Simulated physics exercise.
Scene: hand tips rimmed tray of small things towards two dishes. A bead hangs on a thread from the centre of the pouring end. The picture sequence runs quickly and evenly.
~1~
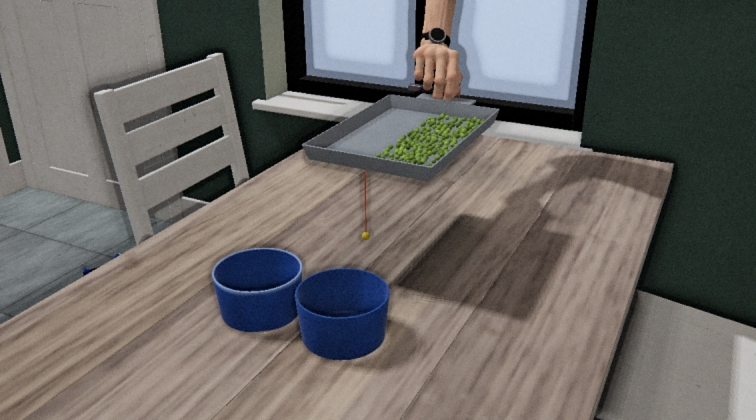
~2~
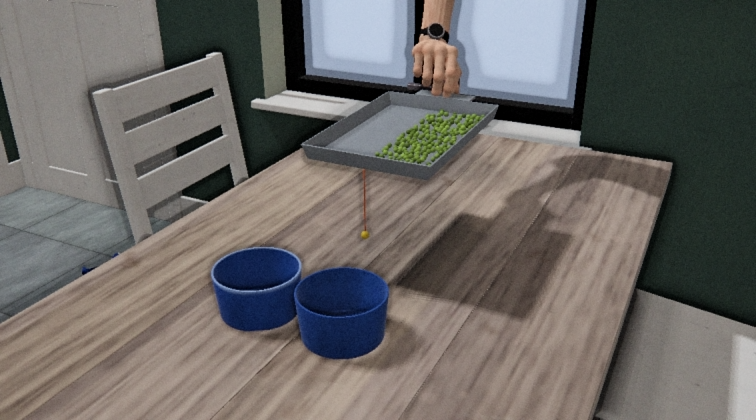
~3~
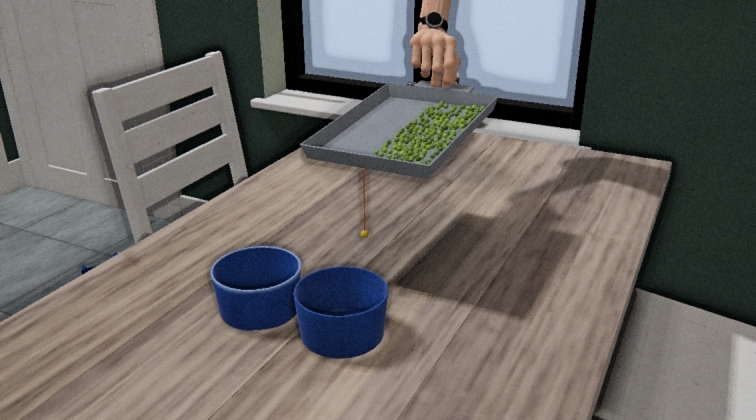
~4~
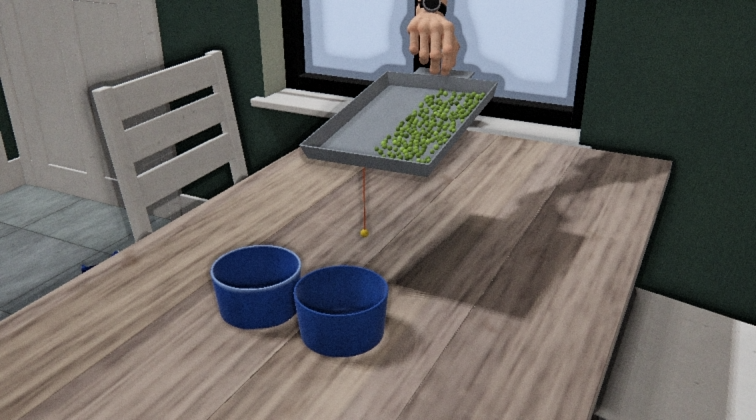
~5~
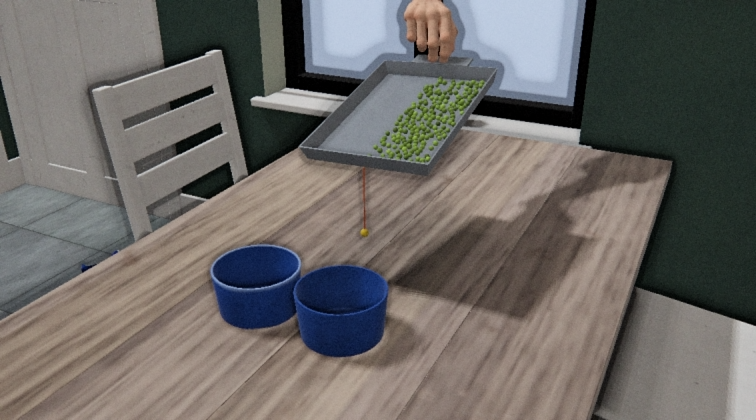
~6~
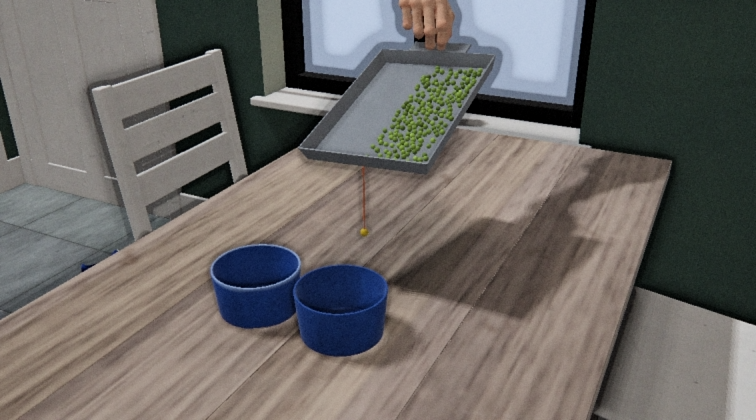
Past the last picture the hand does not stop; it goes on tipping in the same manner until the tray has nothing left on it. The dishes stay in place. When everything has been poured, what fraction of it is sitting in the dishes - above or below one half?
Honestly, the catch comes out below half of the load.
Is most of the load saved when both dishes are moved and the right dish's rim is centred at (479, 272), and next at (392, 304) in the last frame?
Short of half, then Short of half.
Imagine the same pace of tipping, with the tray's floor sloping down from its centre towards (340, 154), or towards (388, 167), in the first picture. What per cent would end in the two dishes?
For the first aim it is 10 in a hundred, for the second 0 in a hundred.
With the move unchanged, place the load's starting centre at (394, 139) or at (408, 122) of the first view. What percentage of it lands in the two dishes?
You'd see roughly 20 per cent first and roughly 20 per cent second.
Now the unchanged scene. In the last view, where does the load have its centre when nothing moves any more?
(322, 291).
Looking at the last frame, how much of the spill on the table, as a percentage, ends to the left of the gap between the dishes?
I reckon around 30 per cent.
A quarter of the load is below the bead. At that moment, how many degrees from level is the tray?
Around 100° of tilt.
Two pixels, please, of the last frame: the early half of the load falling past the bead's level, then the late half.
Early half: (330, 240); late half: (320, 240).
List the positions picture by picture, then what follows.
The first frame shows corners of the pouring end at (308, 144) and (429, 165), level; middle of the load at (436, 140), dried peas; left dish at (232, 308); right dish at (319, 334); bead on its thread at (366, 236).
The second frame shows corners of the pouring end at (307, 143) and (428, 164), level; middle of the load at (435, 138).
The third frame shows corners of the pouring end at (306, 143) and (427, 163), tipped barely, lowest at the left corner; middle of the load at (434, 132).
The fourth frame shows corners of the pouring end at (306, 144) and (426, 162), tipped a little, lowest at the left corner; middle of the load at (434, 124).
The fifth frame shows corners of the pouring end at (305, 145) and (425, 161), tipped a little, lowest at the left corner; middle of the load at (433, 117).
The sixth frame shows corners of the pouring end at (304, 146) and (424, 160), tipped clearly, lowest at the left corner; middle of the load at (431, 111); left dish at (231, 304); right dish at (318, 331).
Soon after the last picture, tray tipped steeply; most on the tray; a stray few in the right dish; a stray few in the left dish; a small part in the air.
A little later, tray tipped right over; about half on the tray; a small part in the right dish; a stray few in the left dish; about a quarter outside both; about a third in the air.
Later still, tray tipped past a quarter turn; a small part in the right dish; a stray few in the left dish; most outside both.
At rest, tray tipped past a quarter turn; a small part in the right dish; a stray few in the left dish; most outside both.
